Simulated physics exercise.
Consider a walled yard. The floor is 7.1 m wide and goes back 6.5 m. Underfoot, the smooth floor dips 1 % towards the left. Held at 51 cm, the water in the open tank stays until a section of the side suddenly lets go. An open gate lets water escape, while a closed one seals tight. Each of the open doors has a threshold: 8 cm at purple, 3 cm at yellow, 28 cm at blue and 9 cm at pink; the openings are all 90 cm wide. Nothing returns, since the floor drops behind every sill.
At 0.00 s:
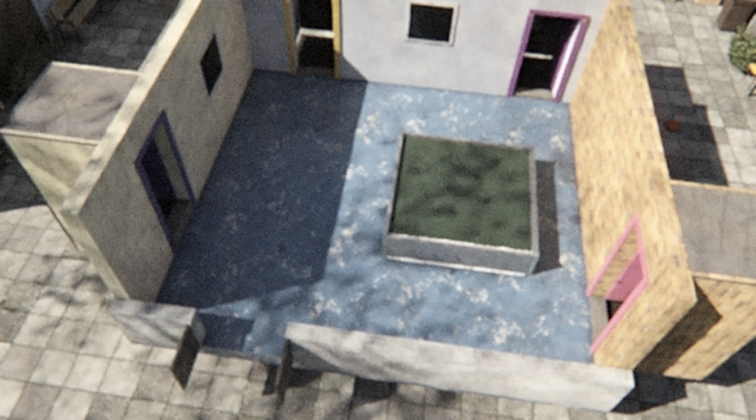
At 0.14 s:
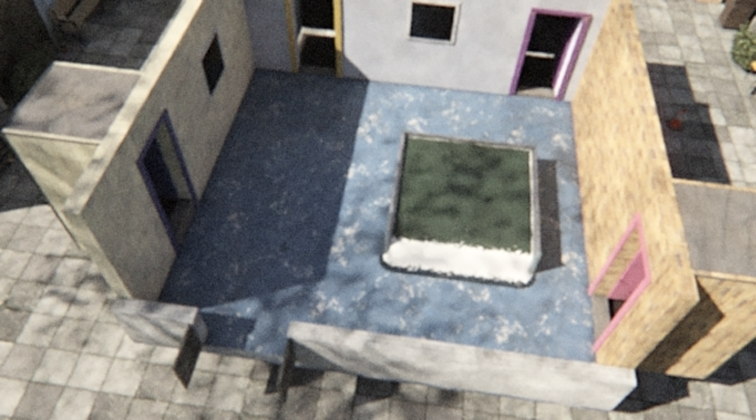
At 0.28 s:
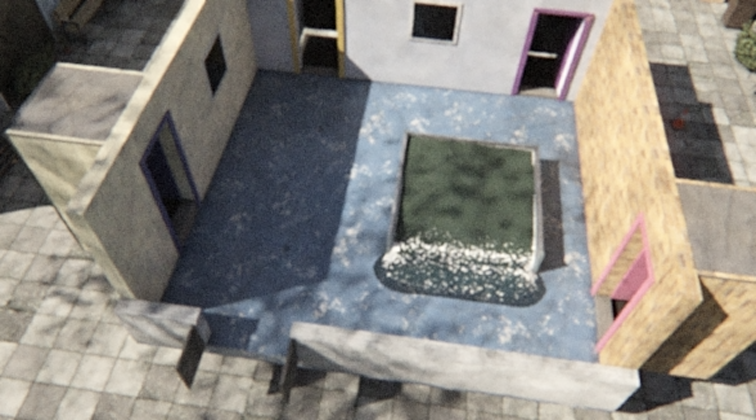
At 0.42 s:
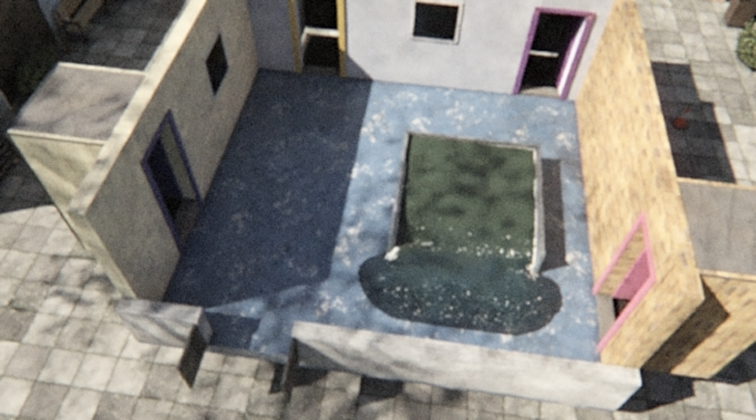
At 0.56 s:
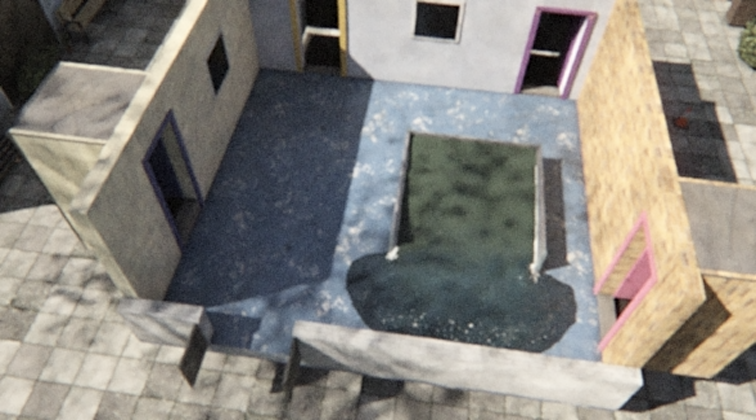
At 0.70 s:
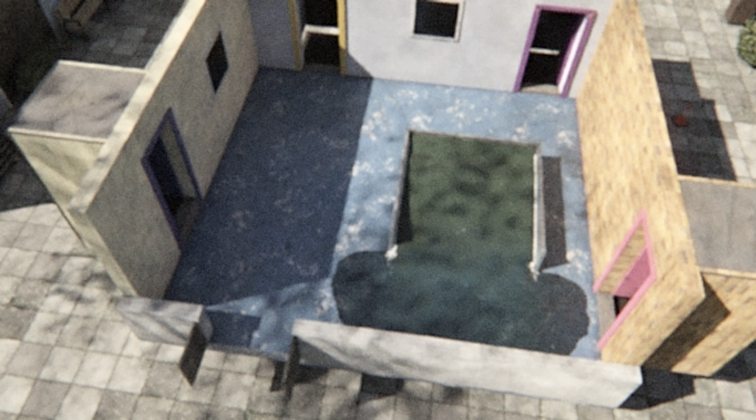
A walled yard with a mottled blue floor, seen from high above, sits among grey paving, with pale walls at the left and back and a tan wall at the right. A raised tank of dark green water stands right of centre, near purple-framed and pink-framed openings. Water bursts white over its near side, then spreads forward and sideways in a dark, widening pool towards the low front wall.
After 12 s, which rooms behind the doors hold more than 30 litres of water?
One by one: Purple door: Above the cap; yellow door: Above the cap; blue door: Below the cap; pink door: Above the cap.
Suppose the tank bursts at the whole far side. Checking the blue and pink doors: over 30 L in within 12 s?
Versus the limit - blue: Within, pink: Within.
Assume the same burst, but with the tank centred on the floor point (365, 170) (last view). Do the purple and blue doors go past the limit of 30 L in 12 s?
Checking the limit: The purple door is within it and the blue door is within it.
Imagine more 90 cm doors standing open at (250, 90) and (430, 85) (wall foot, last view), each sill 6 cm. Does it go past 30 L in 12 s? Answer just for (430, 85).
Well, for that spot the inflow stays beneath the mark.
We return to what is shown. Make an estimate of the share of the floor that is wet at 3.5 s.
45 %.
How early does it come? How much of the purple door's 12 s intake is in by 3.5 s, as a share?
Around 0 percent.
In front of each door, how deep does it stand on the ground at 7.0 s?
Depths in centimetres - purple: 13, yellow: 9, blue: 13, pink: 7.
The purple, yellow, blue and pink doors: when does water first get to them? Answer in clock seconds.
Purple = 4.5 s, yellow = 6.0 s, blue = 3.0 s, pink = 1.1 s.
After 1.4 s water covers 20 % of the floor and is deepest (38 cm) near (446, 360); purple door not reached, yellow door not reached, blue door not reached, pink door 3 cm at the sill, 0 L in.
After 2.2 s water covers 25 % of the floor and is deepest (40 cm) near (601, 382); purple door not reached, yellow door not reached, blue door not reached, pink door 14 cm at the sill, 1 L in.
After 3.5 s water covers 45 % of the floor and is deepest (28 cm) near (589, 380); purple door not reached, yellow door not reached, blue door 16 cm at the sill, 0 L in, pink door 20 cm at the sill, 50 L in.
After 7.0 s water covers 80 % of the floor and is deepest (16 cm) near (256, 75); purple door 13 cm at the sill, 47 L in, yellow door 9 cm at the sill, 10 L in, blue door 13 cm at the sill, 0 L in, pink door 7 cm at the sill, 125 L in.
After 12.0 s water covers 95 % of the floor and is deepest (12 cm) near (235, 125); purple door 4 cm at the sill, 63 L in, yellow door 8 cm at the sill, 105 L in, blue door 8 cm at the sill, 0 L in, pink door 2 cm at the sill, 125 L in.
